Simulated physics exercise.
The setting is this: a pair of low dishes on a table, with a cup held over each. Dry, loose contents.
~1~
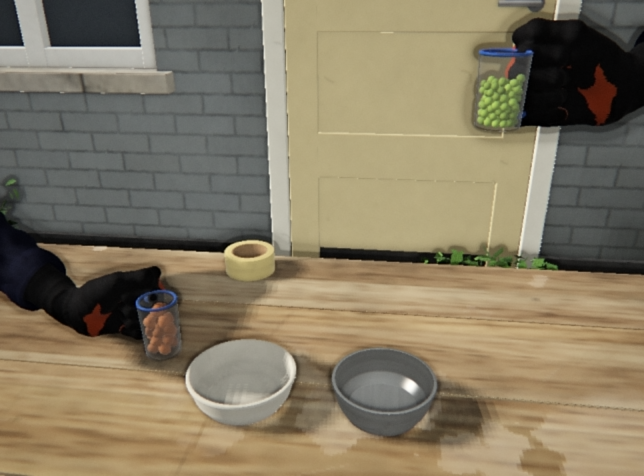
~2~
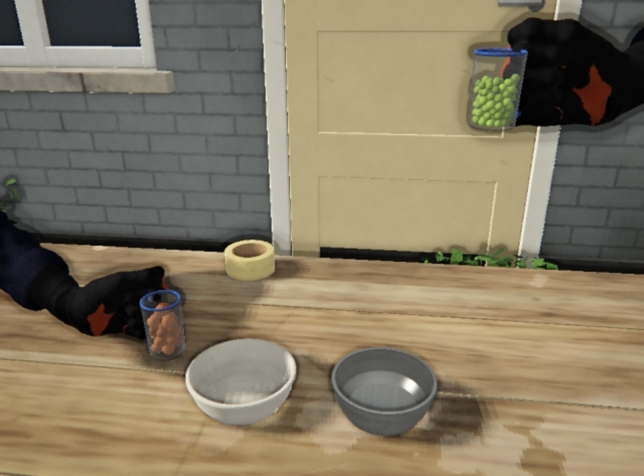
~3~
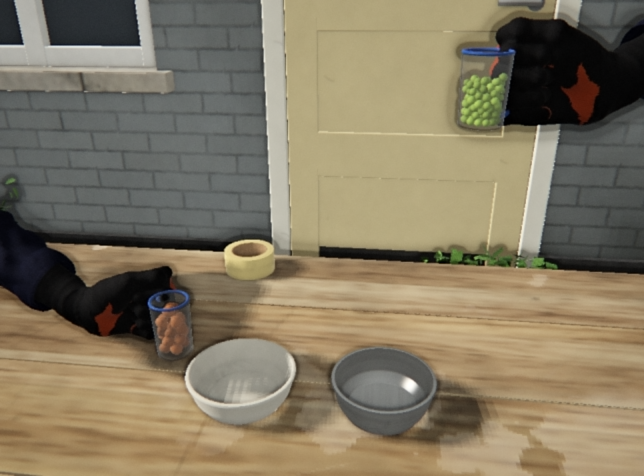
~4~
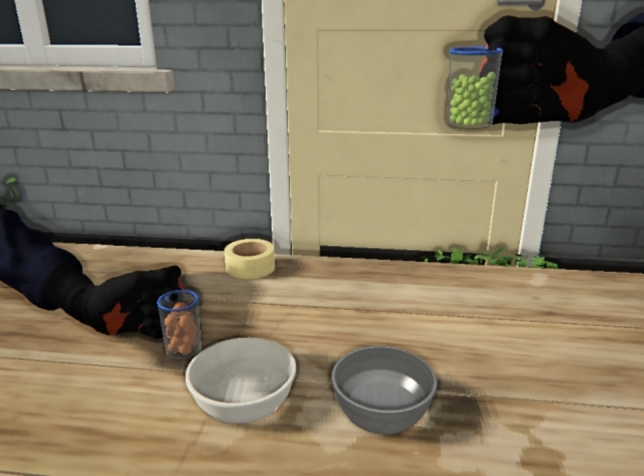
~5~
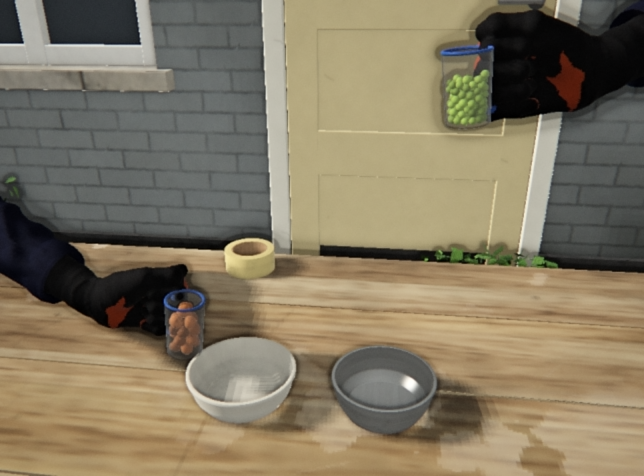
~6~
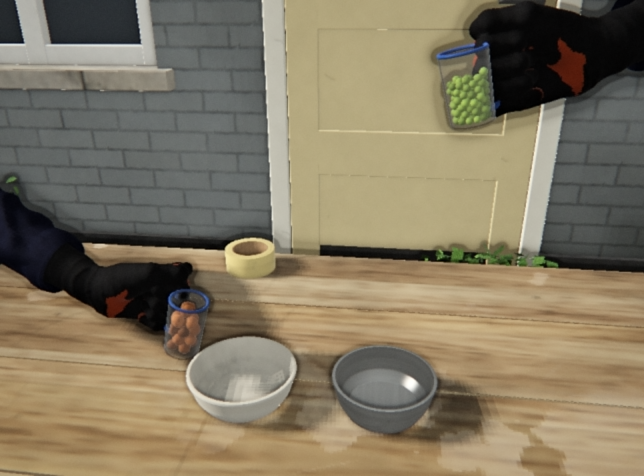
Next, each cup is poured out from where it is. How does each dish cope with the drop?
The left dish retains everything, the right one spills a few.
Then, 0.71 s on from there, left, the whole lot still in the cup; right, the whole lot still in the cup.
Then, 1.33 s on from there, left, the whole lot still in the cup; right, all but a few still in the cup, a little in the air.
Then, 1.86 s on from there, left, the whole lot in the dish; right, the bulk in the dish, a little outside the dish, a little in the air.
In the end, left, the whole lot in the dish, none at all outside the dish; right, the bulk in the dish, a little outside the dish.
